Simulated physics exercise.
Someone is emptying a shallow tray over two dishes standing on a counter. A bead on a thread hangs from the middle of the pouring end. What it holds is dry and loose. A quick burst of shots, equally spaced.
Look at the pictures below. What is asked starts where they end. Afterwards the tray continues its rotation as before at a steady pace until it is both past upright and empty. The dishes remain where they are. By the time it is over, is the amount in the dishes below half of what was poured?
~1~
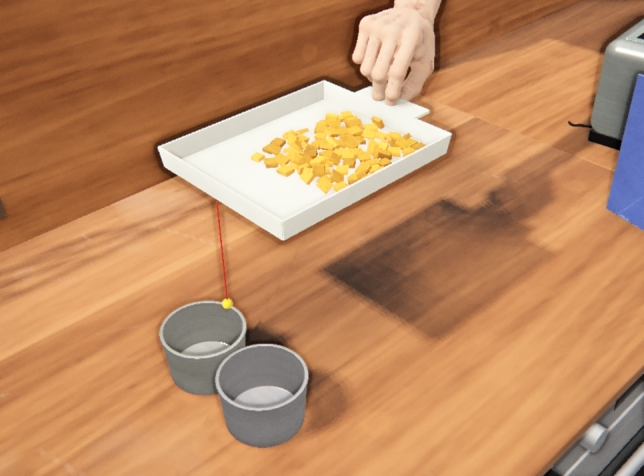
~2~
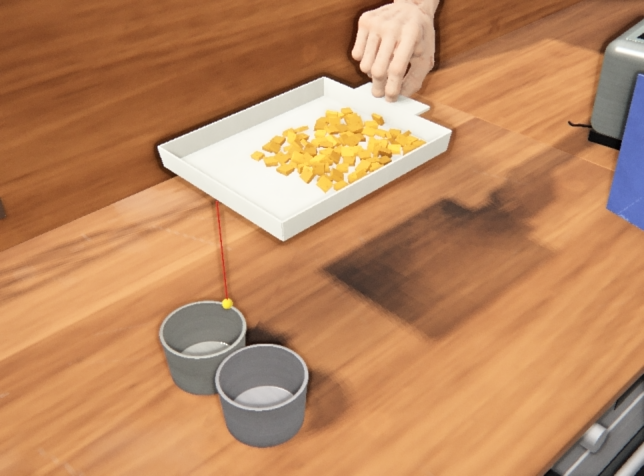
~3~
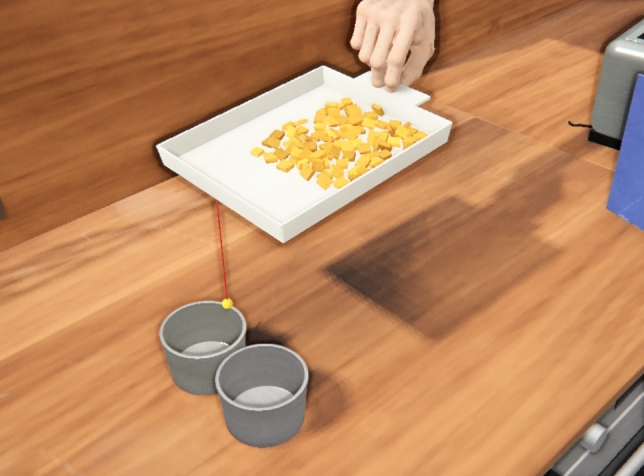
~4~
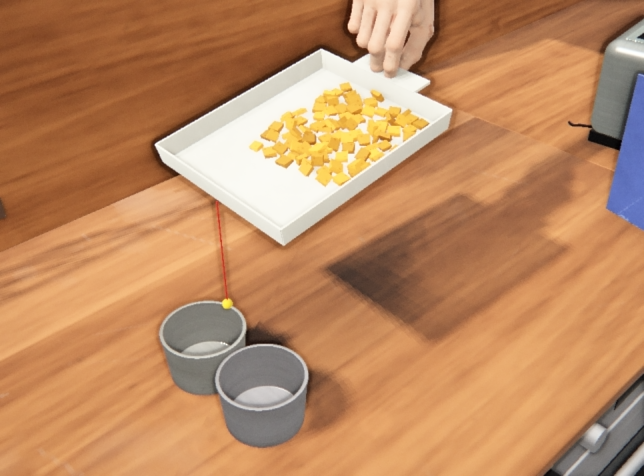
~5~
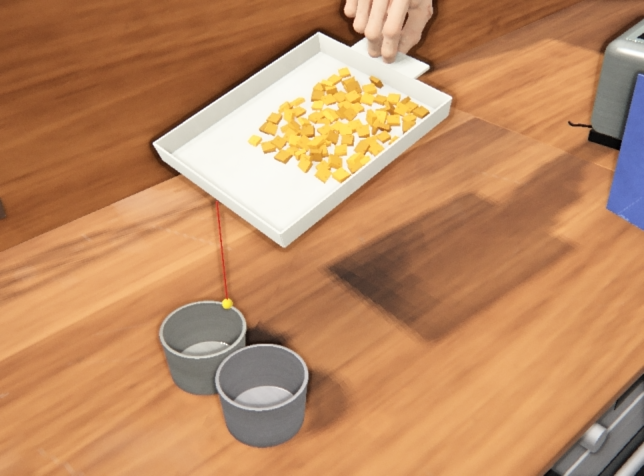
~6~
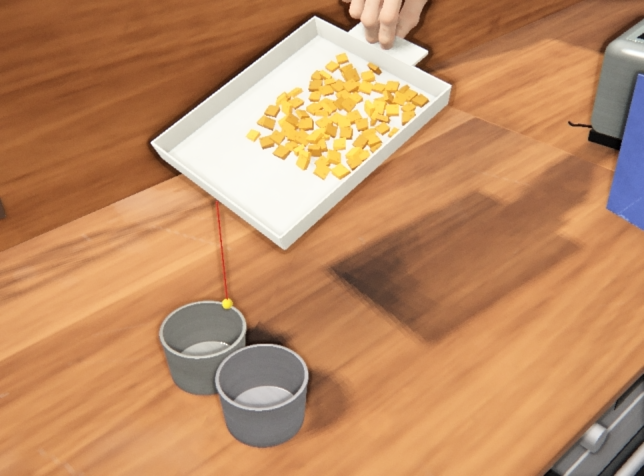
No - dishes get most.
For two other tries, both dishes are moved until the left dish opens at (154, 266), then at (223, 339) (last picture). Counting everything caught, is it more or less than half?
So that's a lesser portion the first time round, a greater portion the second.
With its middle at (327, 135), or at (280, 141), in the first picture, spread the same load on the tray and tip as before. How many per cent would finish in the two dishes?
You'd get near 70 percent first and near 70 percent next.
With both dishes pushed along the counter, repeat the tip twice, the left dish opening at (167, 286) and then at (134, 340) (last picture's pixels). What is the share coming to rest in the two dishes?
Close to 20 in a hundred first, close to 20 in a hundred second.
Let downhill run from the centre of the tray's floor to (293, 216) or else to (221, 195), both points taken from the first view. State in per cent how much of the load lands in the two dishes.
40 and 40 per cent, in that order.
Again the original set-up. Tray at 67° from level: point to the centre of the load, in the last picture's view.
The load is centred near (263, 197).
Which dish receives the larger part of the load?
Note: Fuller is the one placed right.
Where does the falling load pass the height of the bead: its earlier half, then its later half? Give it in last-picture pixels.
Early-half point (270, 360); late-half point (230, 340).
Soon, tray tipped steeply; nearly all on the tray; a stray few in the air.
A while on, tray tipped past a quarter turn; most on the tray; a small part in the right dish; a stray few in the left dish; a small part outside both; a stray few in the air.
Towards the end, tray tipped past a quarter turn; about two thirds in the right dish; a small part in the left dish; about a quarter outside both.
Finally, tray tipped past a quarter turn; about two thirds in the right dish; a small part in the left dish; about a quarter outside both.
